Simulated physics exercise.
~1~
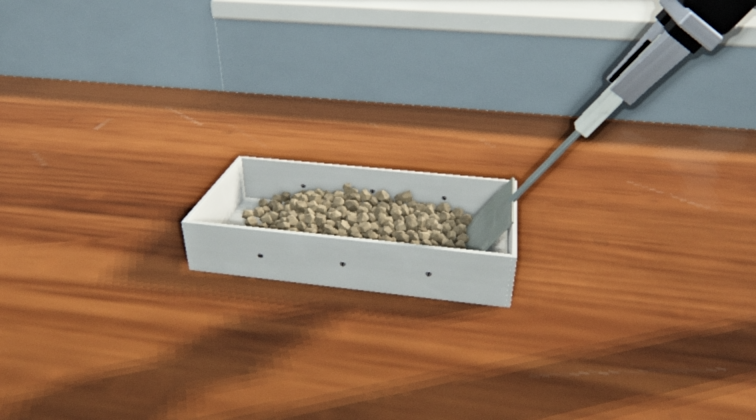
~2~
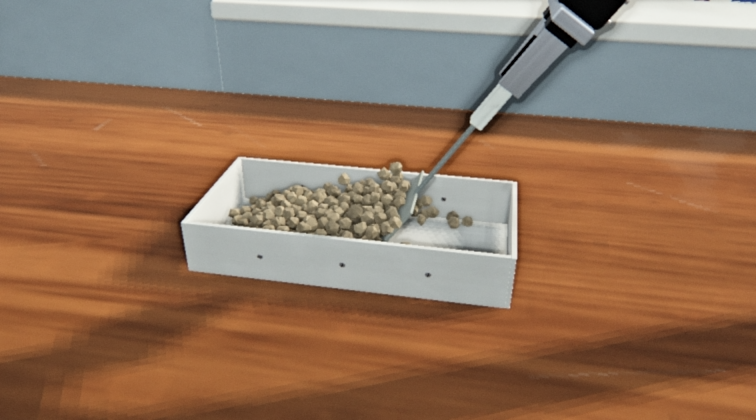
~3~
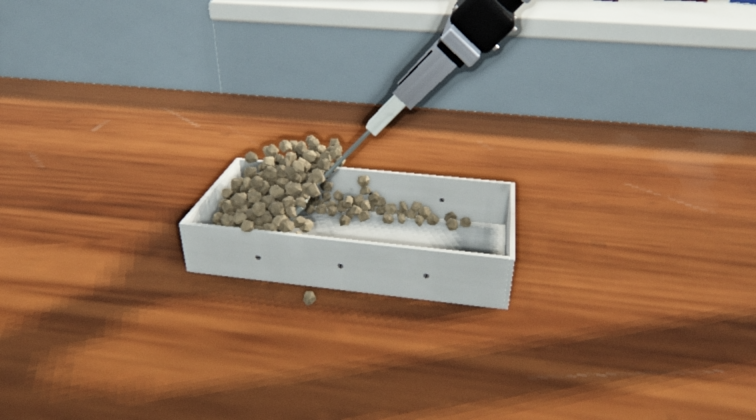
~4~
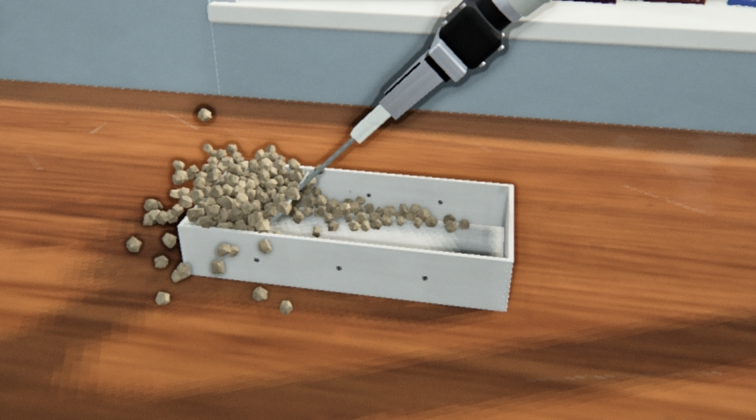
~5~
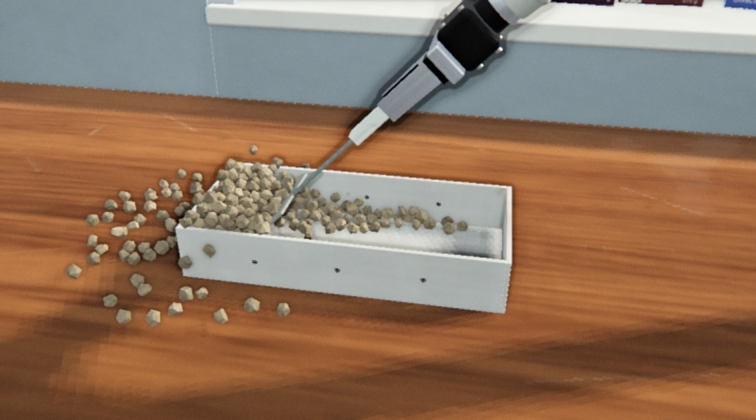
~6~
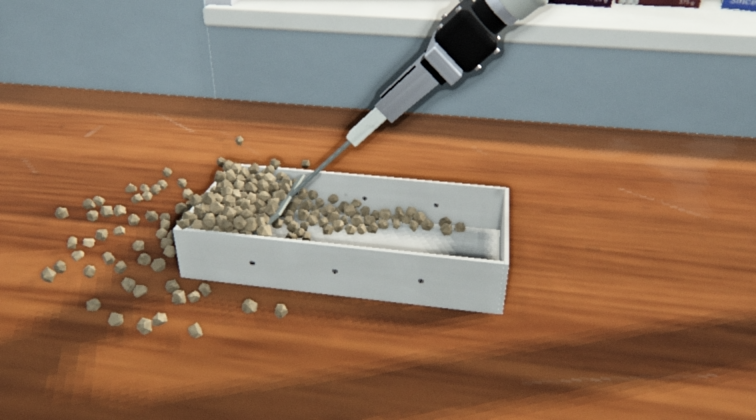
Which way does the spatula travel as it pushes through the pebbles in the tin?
The spatula moves to the left, pushing most of the pebbles toward that end of the tin.
